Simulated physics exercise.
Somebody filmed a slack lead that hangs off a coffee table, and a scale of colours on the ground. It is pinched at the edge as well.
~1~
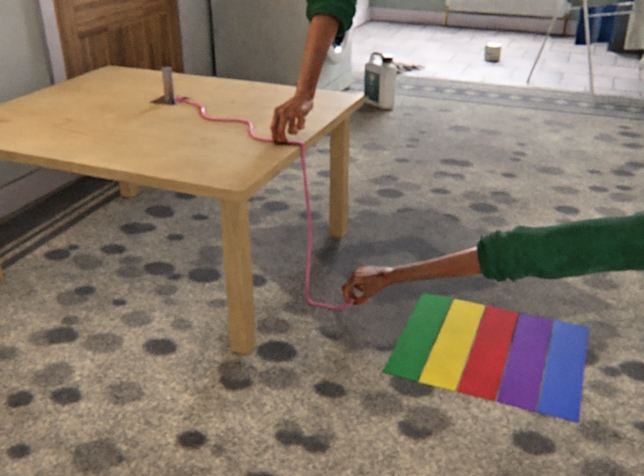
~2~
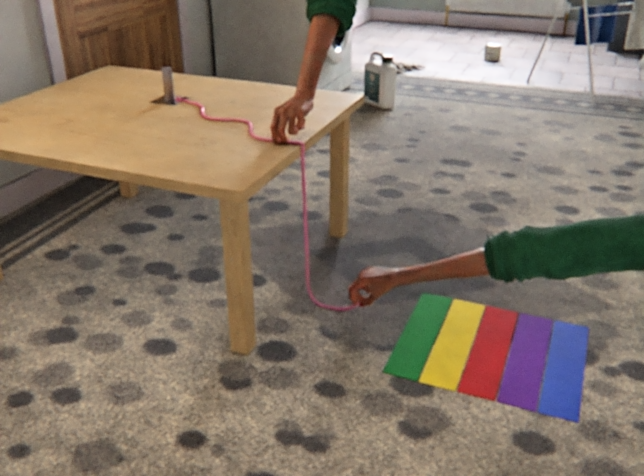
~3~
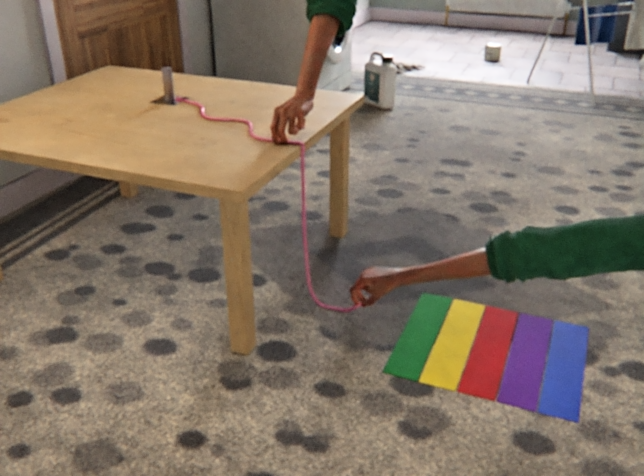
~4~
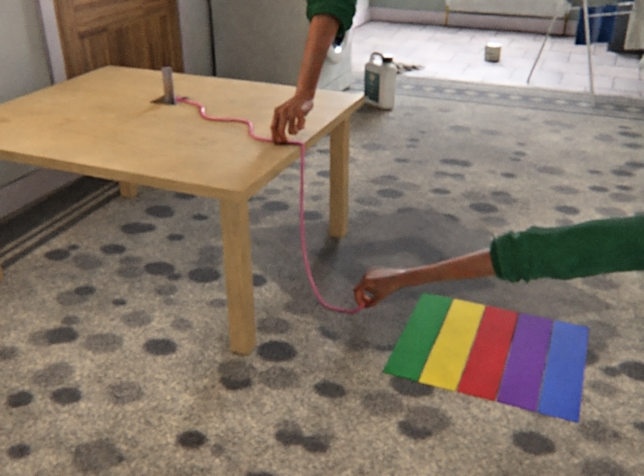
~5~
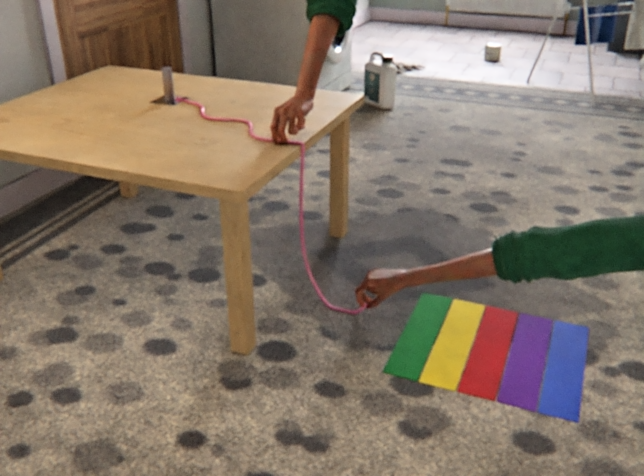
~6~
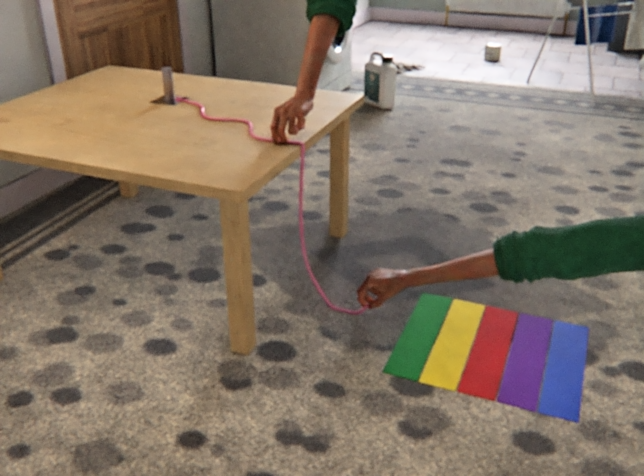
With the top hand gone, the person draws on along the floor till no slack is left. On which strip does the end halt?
It halts on the red strip.
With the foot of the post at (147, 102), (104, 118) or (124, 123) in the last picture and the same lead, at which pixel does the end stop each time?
Try by try, around (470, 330), (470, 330) and (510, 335).
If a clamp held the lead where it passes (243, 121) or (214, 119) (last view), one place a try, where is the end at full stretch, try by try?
Try by try, around (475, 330) and (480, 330).
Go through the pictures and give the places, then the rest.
End (352, 302); green (408, 360); yellow (444, 369); red (481, 379); purple (520, 388); blue (561, 398), in the first picture.
End (359, 303); lead through (199, 105) (224, 120) (255, 137) (303, 164) (306, 232) (309, 290), in the second picture.
End (360, 303), in the third picture.
End (364, 304); lead through (199, 105) (224, 120) (255, 137) (303, 164) (302, 231) (315, 290), in the fourth picture.
End (365, 304), in the fifth picture.
End (367, 305); lead through (199, 105) (224, 120) (255, 137) (302, 164) (302, 231) (319, 289), in the sixth picture.
Soon after, end near (444, 322); over yellow.
Then, end near (478, 330); over red.
At full stretch, end near (497, 334); over red. Over red.
